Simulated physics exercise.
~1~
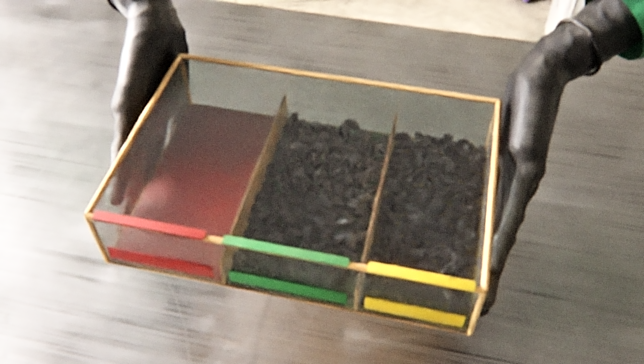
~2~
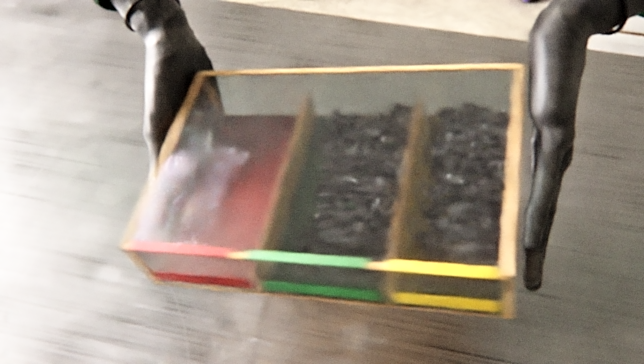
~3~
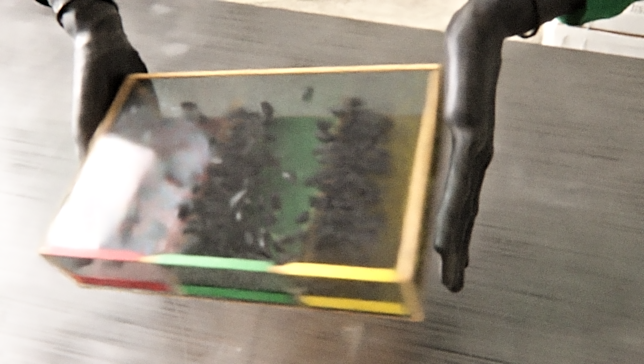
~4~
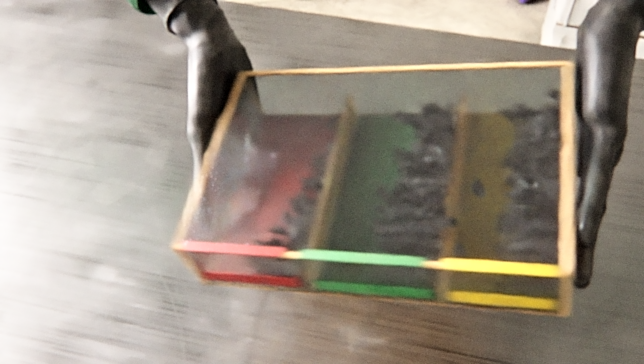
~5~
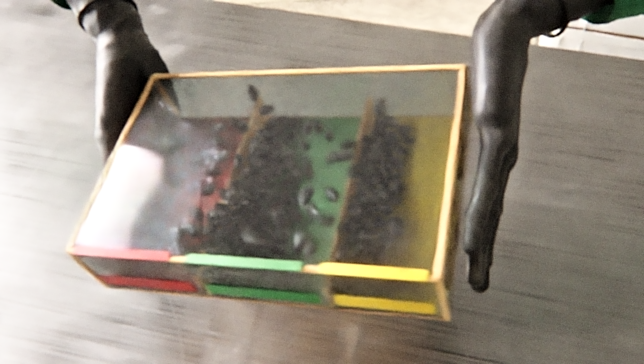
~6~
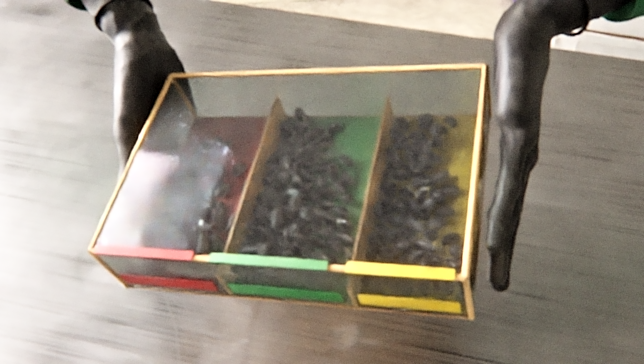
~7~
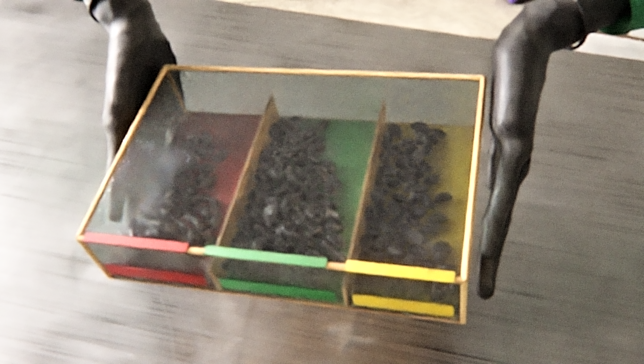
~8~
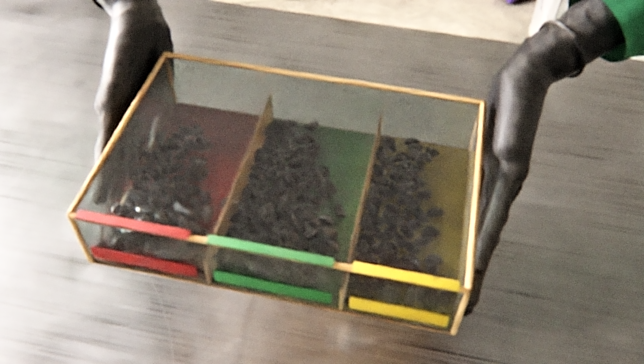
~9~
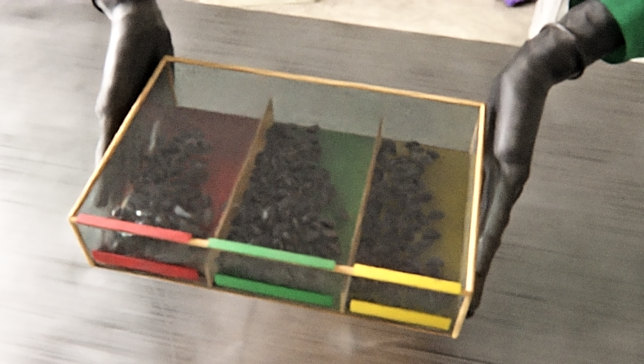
A shallow clear-lidded box with thin golden edges, seen from above at an angle, is held by two black-gloved hands over a dark grey, streaked surface. Two dividers split it into sections marked red, green and yellow from left to right. At first, small black pieces cover the green and yellow floors, while the red one is bare. The hands tip the box and shake it right, left, right and left again, sending pieces over the dividers. The swings die down and the box tilts back, coming to rest with pieces in all three sections, most in green.
